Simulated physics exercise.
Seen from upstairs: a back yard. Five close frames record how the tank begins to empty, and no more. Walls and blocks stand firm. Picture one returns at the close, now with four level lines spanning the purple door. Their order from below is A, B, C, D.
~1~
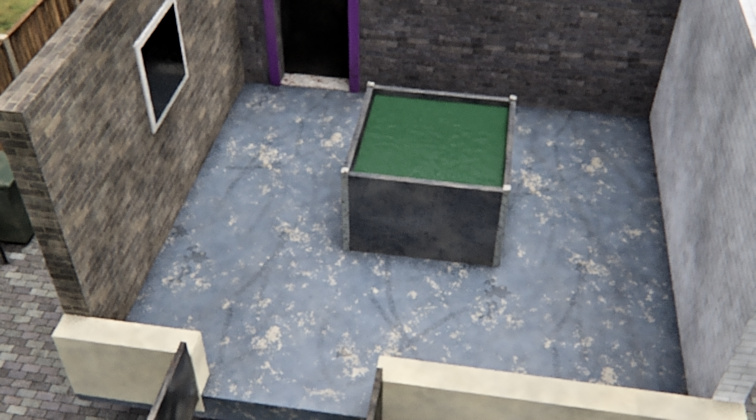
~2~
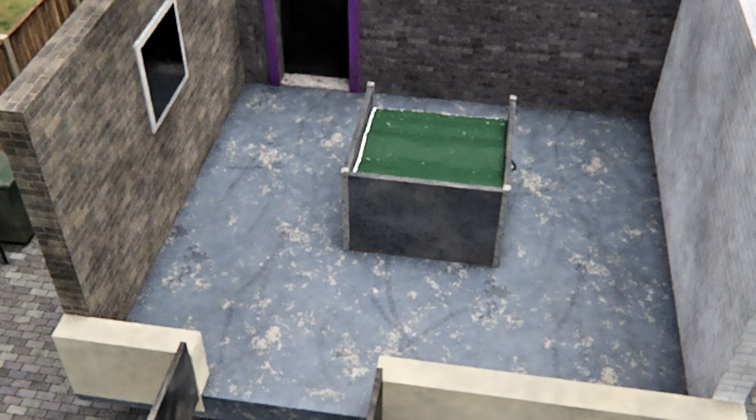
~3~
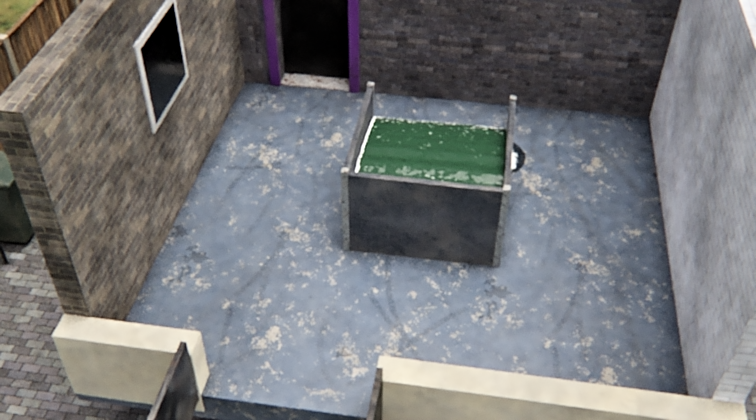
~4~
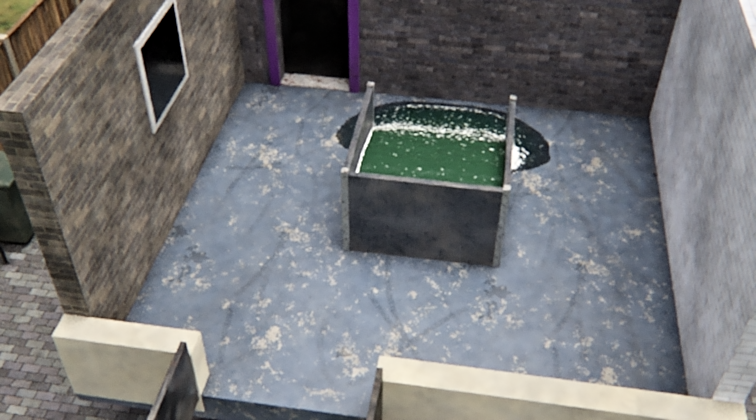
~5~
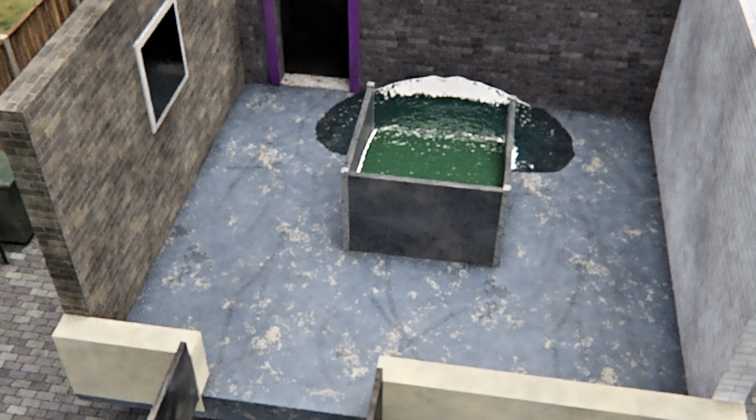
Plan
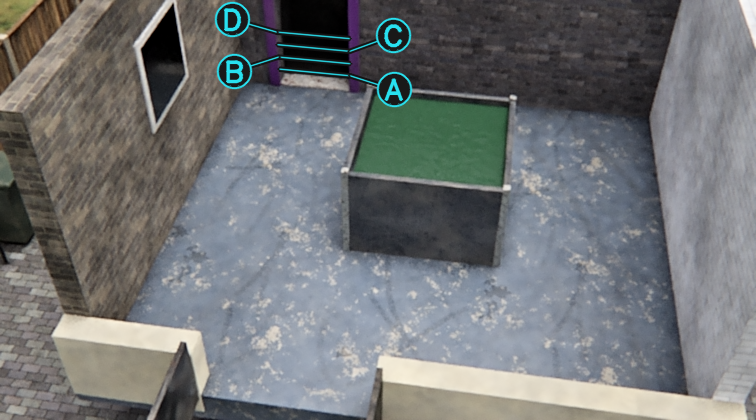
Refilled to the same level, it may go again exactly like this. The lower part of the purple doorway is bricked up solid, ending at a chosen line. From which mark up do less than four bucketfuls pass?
That is line A.
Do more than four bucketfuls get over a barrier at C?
No.
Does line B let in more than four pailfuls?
No.
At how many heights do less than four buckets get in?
All four.
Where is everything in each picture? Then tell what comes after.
The first picture shows water in the tank at rest, its middle at (433, 141); foot of the purple doorway at (315, 88); open gate at (288, 340).
In the second picture, water covers 2 % of the ground, its front hidden from here.
In the third picture, water covers 5 % of the ground, its front hidden from here.
In the fourth picture, water covers 11 % of the ground, its front hidden from here.
The fifth picture shows front seen at (341, 108), 16 % of the ground wet.
On the marked copy, A at (314, 72); B at (314, 60); C at (313, 47); D at (312, 35); from the bottom up A, B, C, D.
If A is chosen, a splash gets over, under a bucket.
If B is chosen, nothing gets over.
If C is chosen, nothing gets over.
If D is chosen, nothing gets over.
